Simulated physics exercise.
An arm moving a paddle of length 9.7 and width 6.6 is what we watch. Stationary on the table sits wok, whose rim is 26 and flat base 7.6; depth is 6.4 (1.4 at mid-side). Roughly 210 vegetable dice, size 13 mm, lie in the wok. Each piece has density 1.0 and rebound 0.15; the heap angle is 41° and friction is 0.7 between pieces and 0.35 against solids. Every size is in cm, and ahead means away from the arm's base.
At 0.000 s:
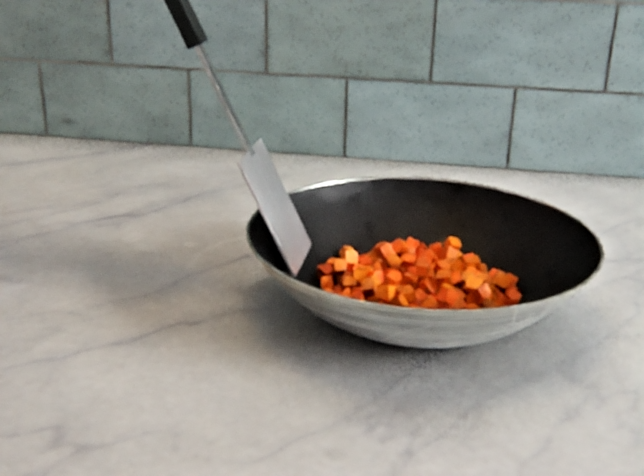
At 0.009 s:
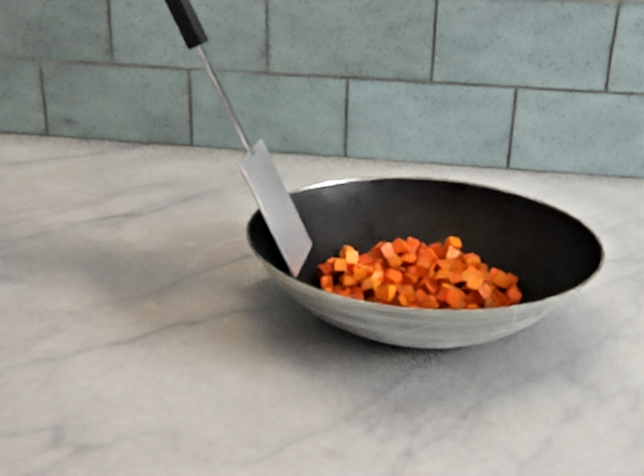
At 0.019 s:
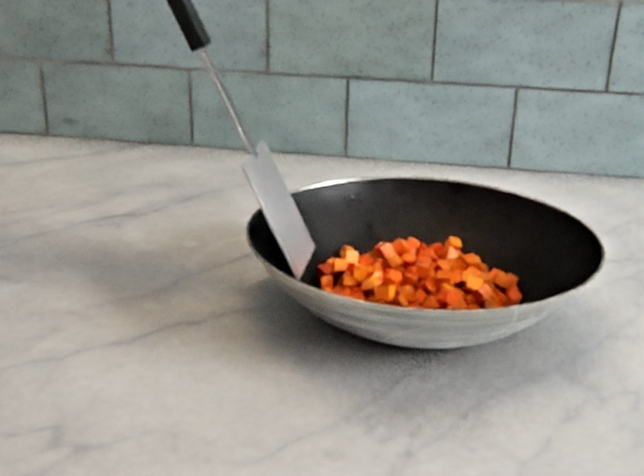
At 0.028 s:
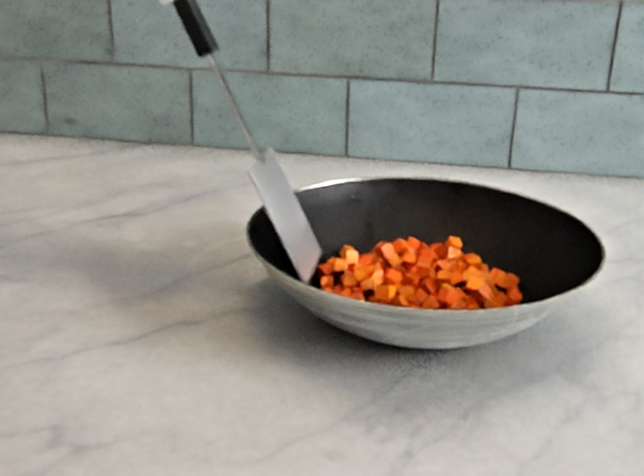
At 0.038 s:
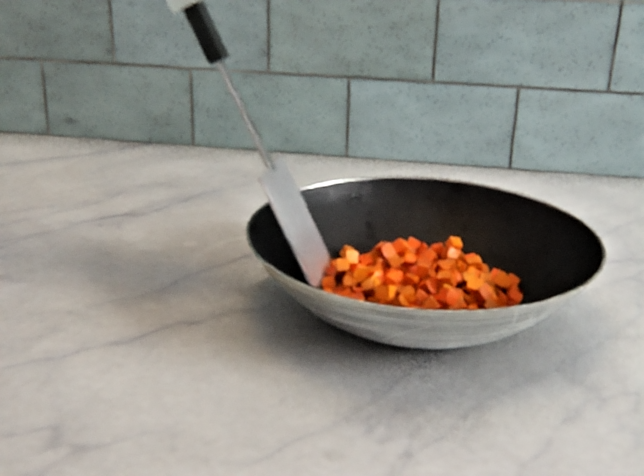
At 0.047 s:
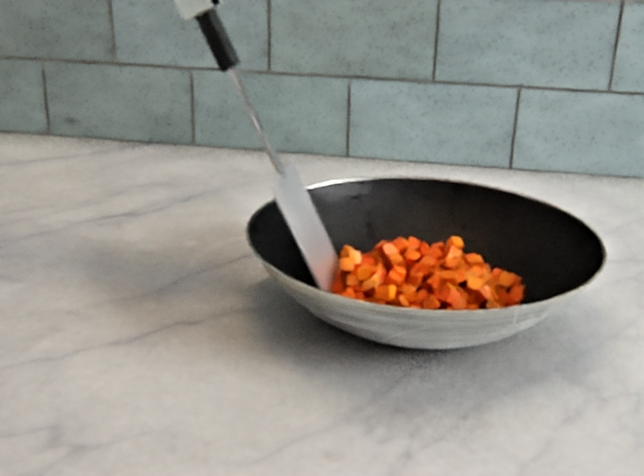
In this clip, a flat metal paddle with a dark handle rests inside the left side of a black-lined wok, then slides slightly right and nudges the pile of orange vegetable dice, while the wok stays still on the marbled surface.
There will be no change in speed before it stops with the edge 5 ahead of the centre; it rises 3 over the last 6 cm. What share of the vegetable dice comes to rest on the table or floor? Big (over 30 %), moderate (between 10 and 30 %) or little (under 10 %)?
The share is little.
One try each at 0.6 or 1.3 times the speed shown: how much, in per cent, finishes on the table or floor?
Roughly 5 per cent on the first try and 10 per cent on the second.
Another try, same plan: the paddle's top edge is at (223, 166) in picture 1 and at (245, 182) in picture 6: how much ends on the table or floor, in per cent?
It comes to something like 5 %, give or take.
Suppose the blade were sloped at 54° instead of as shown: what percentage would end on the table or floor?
It would come to roughly 5 percent.
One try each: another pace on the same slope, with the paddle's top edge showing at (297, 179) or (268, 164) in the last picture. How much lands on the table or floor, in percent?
Respectively, some 15 and 5 per cent.
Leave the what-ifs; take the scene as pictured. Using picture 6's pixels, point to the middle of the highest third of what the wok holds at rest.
Approximately at pixel (537, 270).
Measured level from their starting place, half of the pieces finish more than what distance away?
Somewhere around 6 centimetres, I'd say.
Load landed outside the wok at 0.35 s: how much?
5 %.
After 0.09 s, sloping 64°, highest piece 7 above the table; 212 in the wok.
After 0.13 s, sloping 64°, highest piece 11 above the table; 208 in the wok, 4 on the blade or in flight.
After 0.35 s, sloping 64°, highest piece 7 above the table; 201 in the wok, 11 on the table or floor.
After 1.40 s, sloping 64°, highest piece 7 above the table; 201 in the wok, 11 on the table or floor.
At rest, 201 in the wok, 11 on the table or floor. That is 5 % on the table or floor.
